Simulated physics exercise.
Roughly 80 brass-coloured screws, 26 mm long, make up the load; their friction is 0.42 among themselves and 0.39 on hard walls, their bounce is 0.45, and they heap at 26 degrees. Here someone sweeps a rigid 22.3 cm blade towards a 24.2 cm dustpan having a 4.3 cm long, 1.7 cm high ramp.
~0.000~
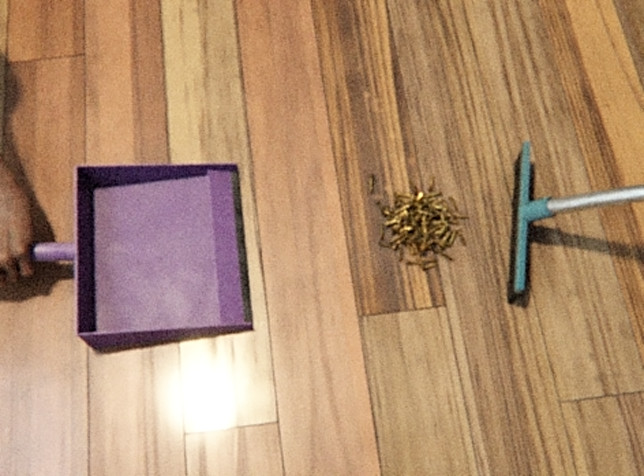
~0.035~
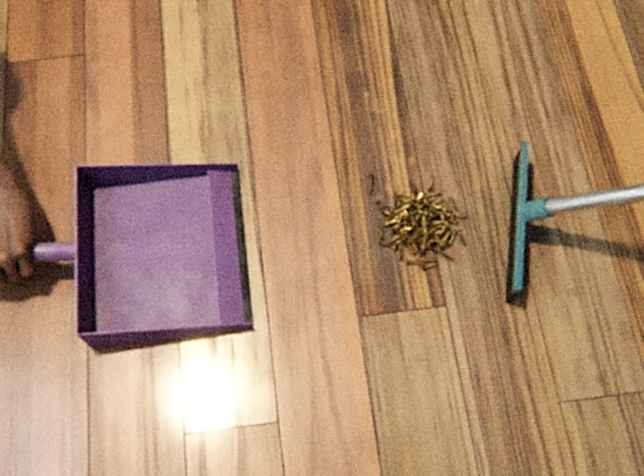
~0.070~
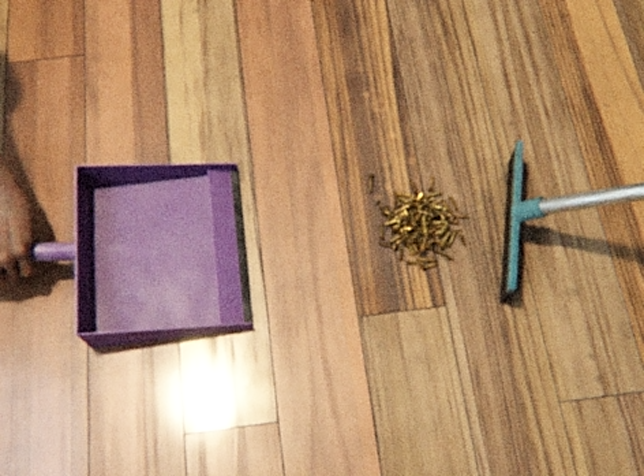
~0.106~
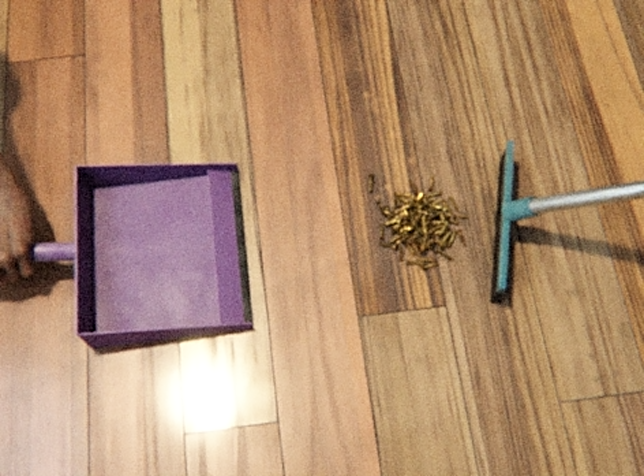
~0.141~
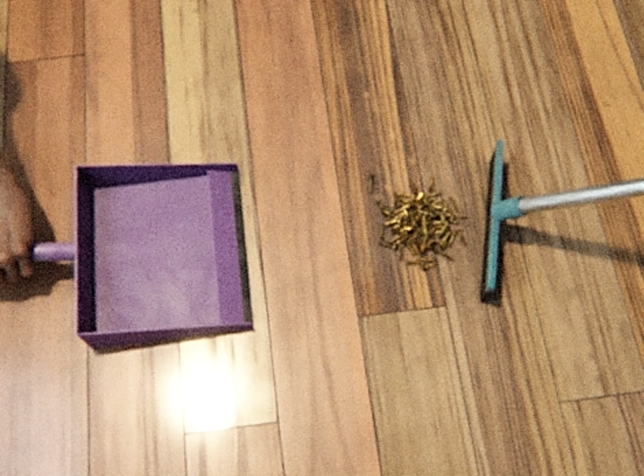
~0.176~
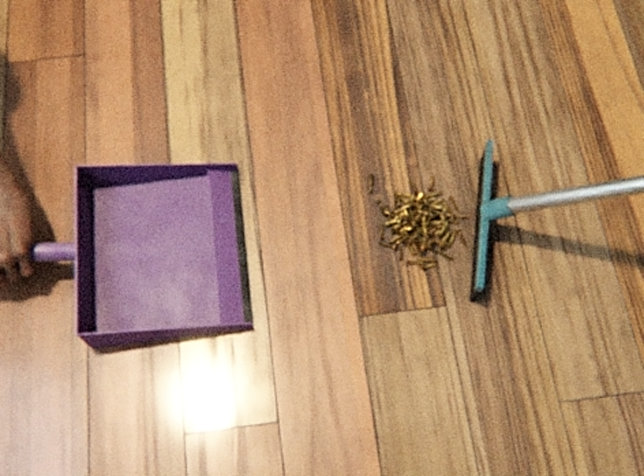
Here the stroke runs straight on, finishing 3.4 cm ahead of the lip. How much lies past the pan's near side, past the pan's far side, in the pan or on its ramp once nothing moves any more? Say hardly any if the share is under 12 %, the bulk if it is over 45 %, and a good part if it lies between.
Outcome: Near side: A minor share. Far side: A minor share. Pan: A minor share.
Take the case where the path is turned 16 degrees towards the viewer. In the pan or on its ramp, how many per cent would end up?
Estimate: 0 % in pan or on ramp.
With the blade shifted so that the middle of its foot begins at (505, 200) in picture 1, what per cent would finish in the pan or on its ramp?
I'd estimate about 0 per cent.
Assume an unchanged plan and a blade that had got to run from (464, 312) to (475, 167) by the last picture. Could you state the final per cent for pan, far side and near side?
Pan 0; far 0; near 5.
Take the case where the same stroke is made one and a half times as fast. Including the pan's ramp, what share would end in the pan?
It would come to roughly 5 percent.
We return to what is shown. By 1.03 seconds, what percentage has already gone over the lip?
About 0 percent.
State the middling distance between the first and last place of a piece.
About 22 cm.
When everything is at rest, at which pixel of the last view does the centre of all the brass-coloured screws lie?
Close to pixel (265, 213).
After 0.49 s, middle of the blade 20 cm from the lip; 0 % over the lip, far side 0 %, near side 0 %.
After 0.71 s, middle of the blade 11 cm from the lip; 0 % over the lip, far side 0 %, near side 0 %.
After 1.03 s, middle of the blade 6 cm from the lip; 0 % over the lip, far side 0 %, near side 0 %.
At rest (1.3 s), near side 0 %, far side 0 %, pan 0 %, in front of the lip or behind the blade 95 %.
